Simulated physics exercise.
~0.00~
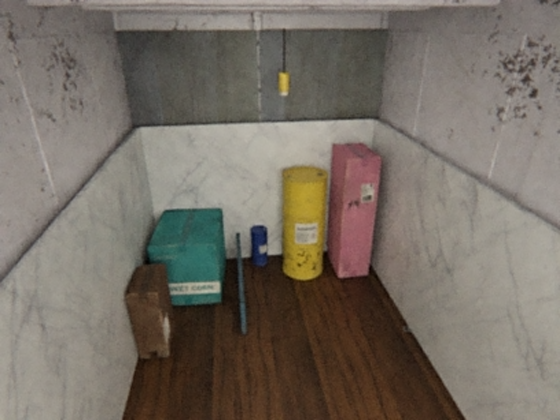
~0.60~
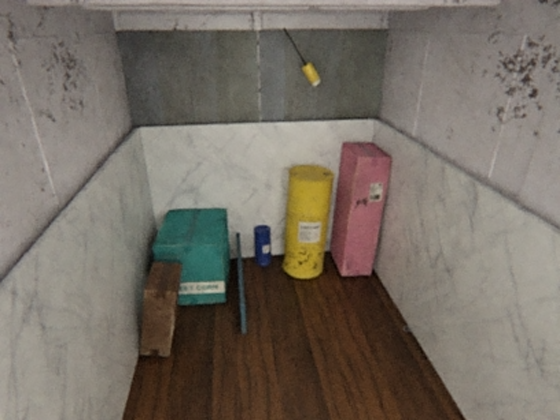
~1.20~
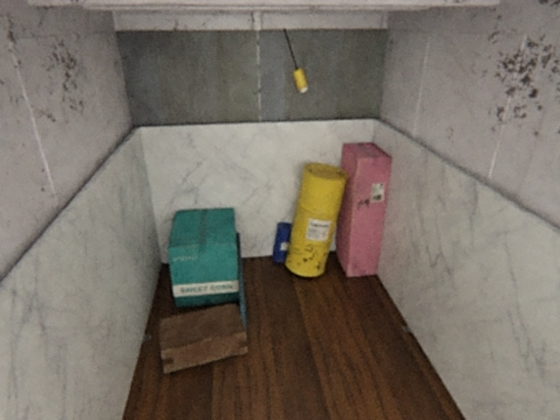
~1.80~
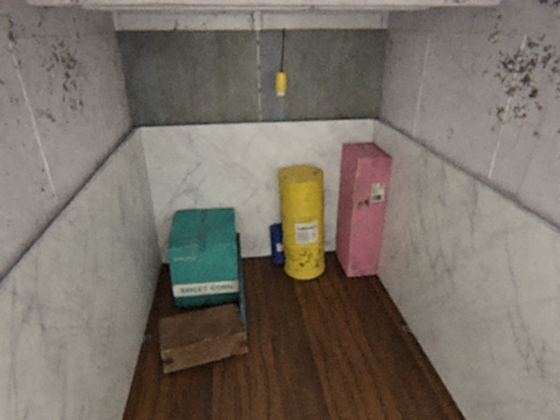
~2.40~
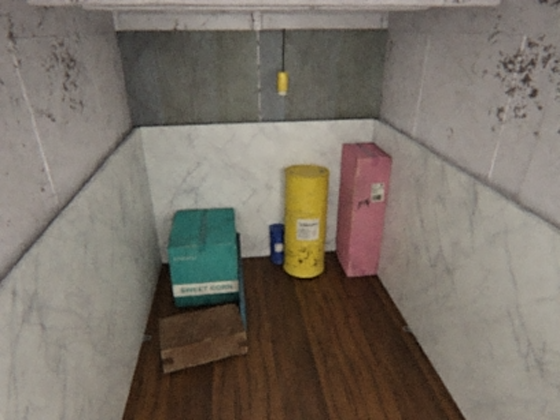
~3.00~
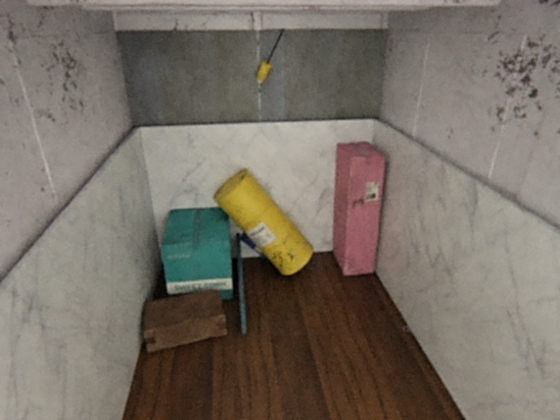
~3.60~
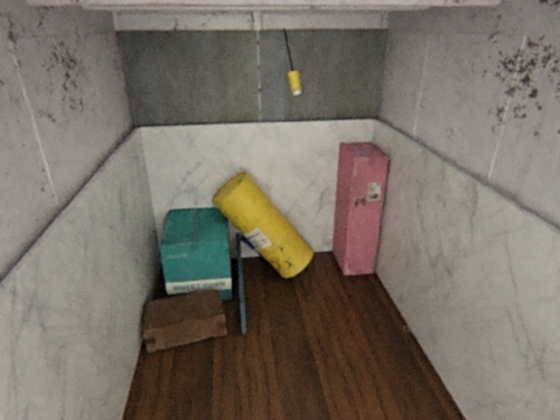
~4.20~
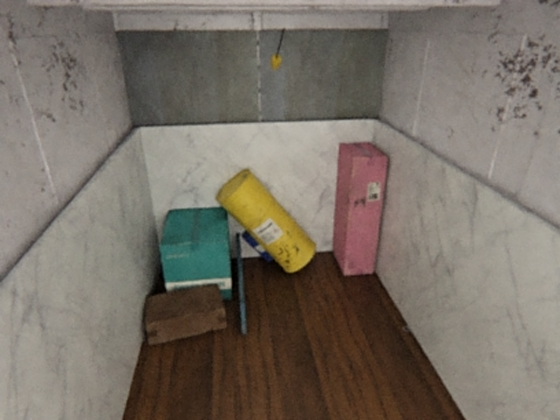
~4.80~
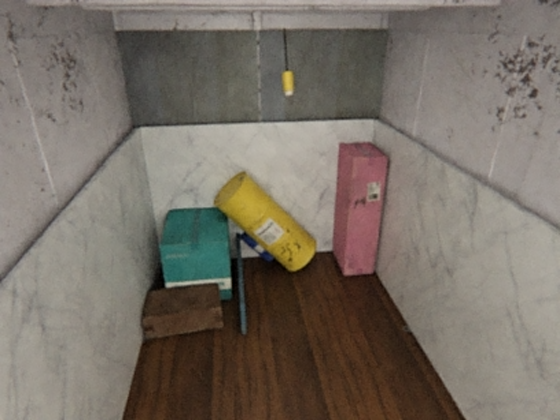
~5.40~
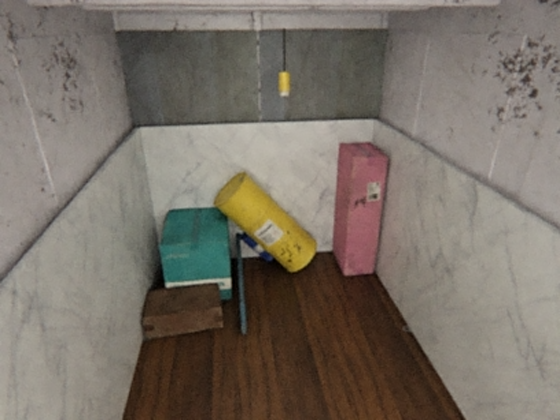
Brown box tipping onto its side in a van's load bay, then yellow drum toppling left to lean against the turquoise box.
